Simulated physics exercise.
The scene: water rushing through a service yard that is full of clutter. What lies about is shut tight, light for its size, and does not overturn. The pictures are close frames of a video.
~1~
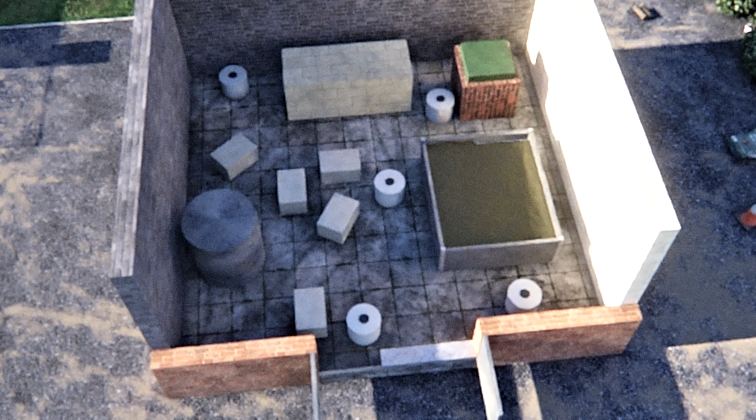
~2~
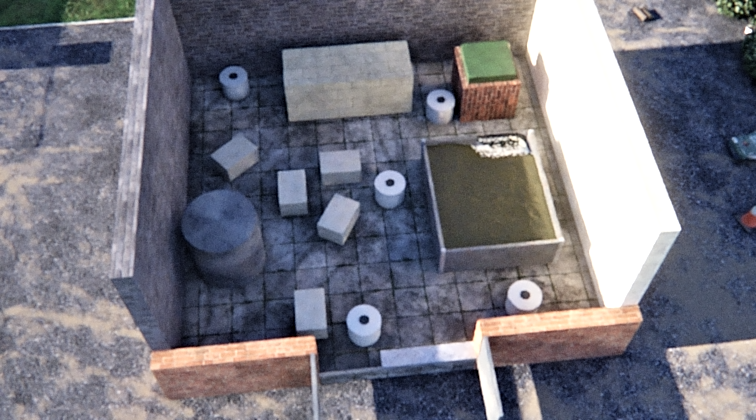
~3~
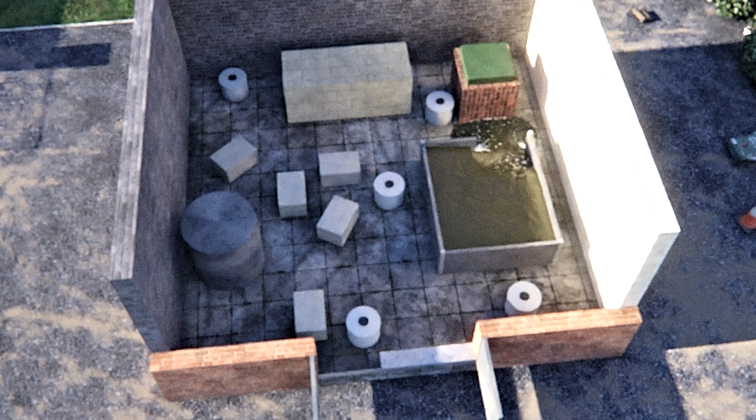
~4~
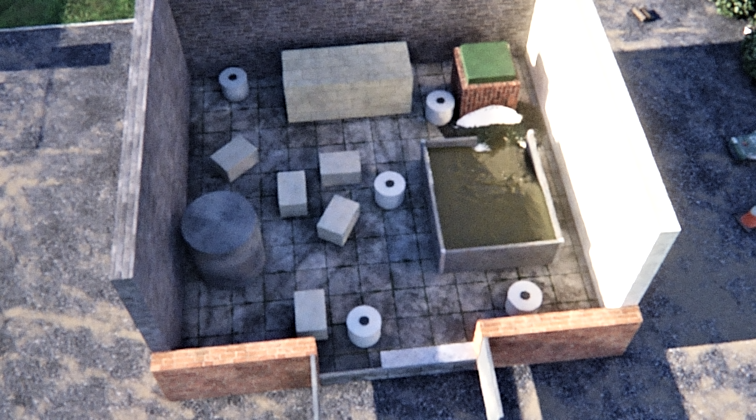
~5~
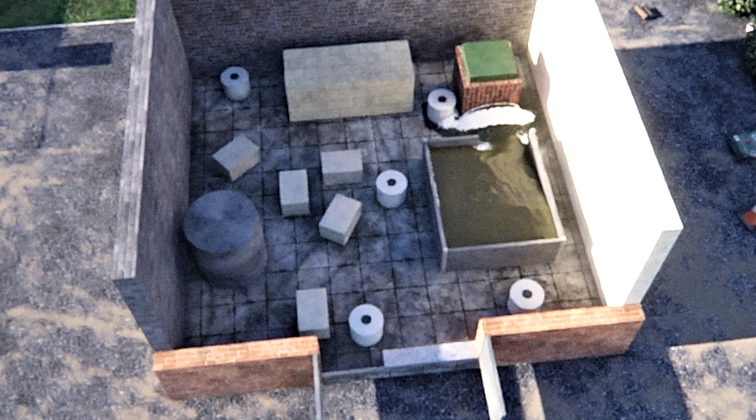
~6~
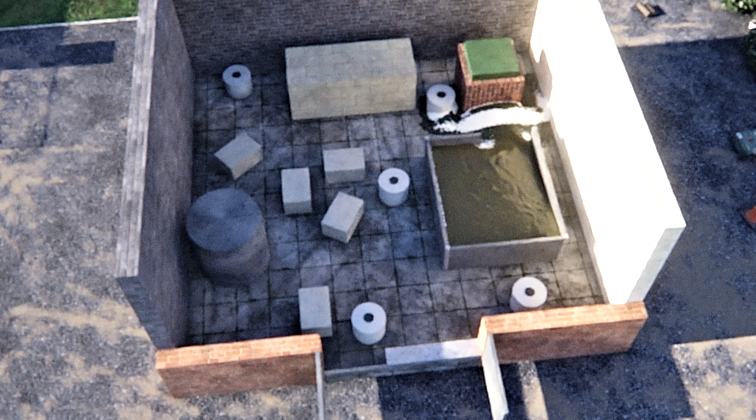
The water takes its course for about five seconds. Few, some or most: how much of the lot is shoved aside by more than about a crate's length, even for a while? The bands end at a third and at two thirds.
That comes to under a third.
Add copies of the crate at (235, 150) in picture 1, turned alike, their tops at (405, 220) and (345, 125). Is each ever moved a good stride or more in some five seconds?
As listed: No, pushed that far.
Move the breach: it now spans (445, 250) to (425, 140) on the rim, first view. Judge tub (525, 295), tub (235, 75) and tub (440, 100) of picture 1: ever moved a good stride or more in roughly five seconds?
In that order: Short of that, never so far, no.
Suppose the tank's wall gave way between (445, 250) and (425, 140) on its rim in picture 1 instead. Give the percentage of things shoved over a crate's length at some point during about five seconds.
Near 70 in a hundred.
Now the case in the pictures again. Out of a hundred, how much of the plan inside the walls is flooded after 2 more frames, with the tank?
Roughly 20 per cent.
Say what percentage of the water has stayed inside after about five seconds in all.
About 100 per cent.
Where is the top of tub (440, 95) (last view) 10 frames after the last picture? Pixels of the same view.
At about (434, 70).
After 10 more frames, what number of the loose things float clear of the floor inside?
1 of them.
A moment on, 0 of 10 are well off their spots; 0 afloat.
Next, 1 of 10 are well off their spots; 1 afloat.
Later, 0 of 10 are well off their spots; 1 afloat.
In the end, 2 of 10 are well off their spots, and 2 have been at some point; 2 afloat.
